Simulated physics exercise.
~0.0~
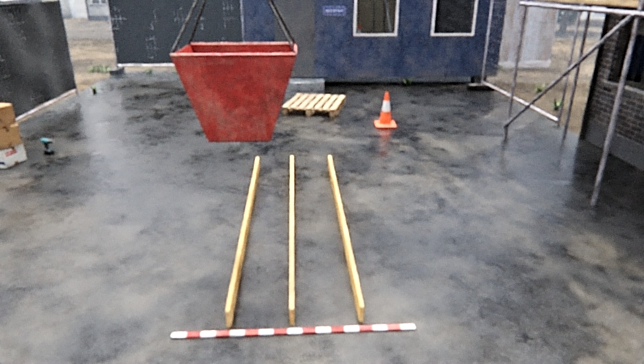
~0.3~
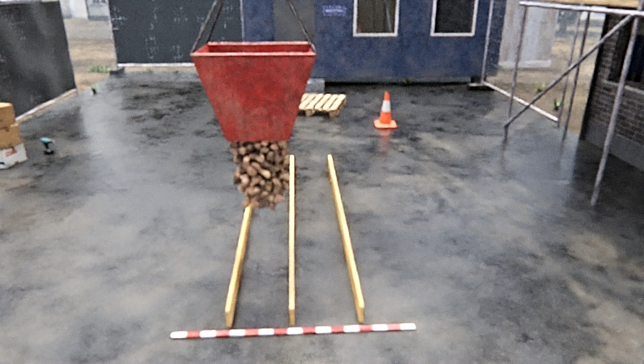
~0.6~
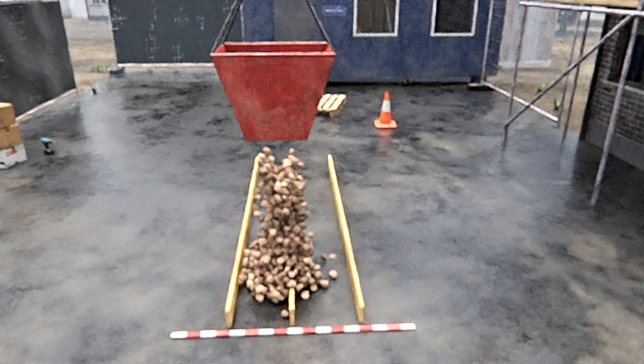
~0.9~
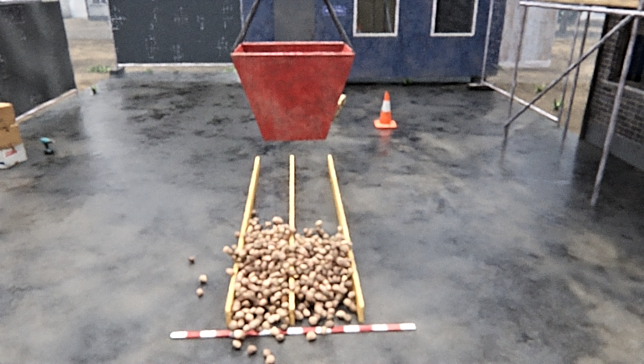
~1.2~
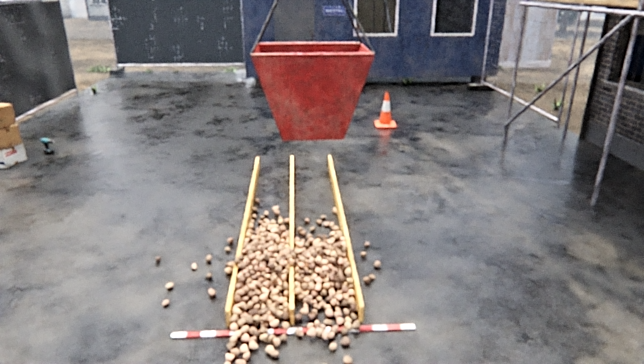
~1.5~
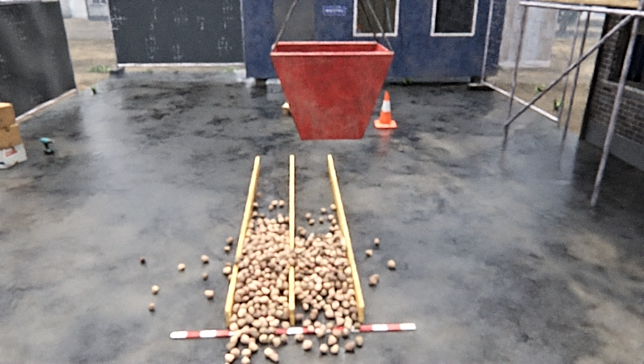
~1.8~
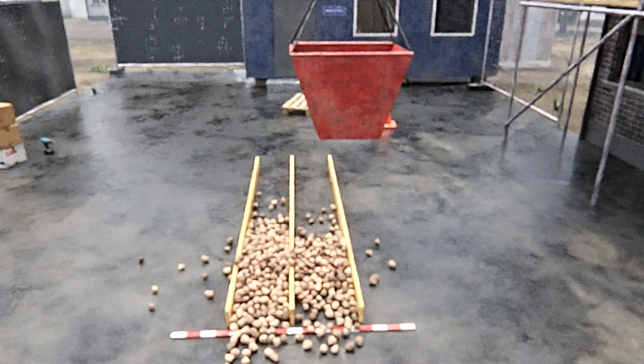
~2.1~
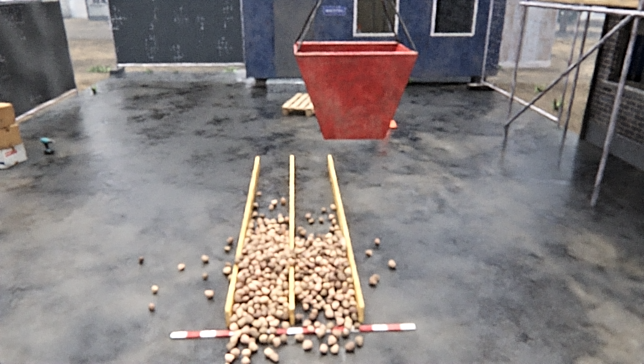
At first, a red crane skip hangs over a dark, wet yard, above three wooden boards laid side by side with a red and white striped staff across their near ends. The skip moves to the right, and brown stones pour from its bottom in a dense clump. They drop between the boards and spread toward the staff, filling the left bay and then the right. A few roll out past the boards on either side, and some spill over the staff. The empty skip drifts further right and slows, while the stones lie still, with more in the left bay than the right.
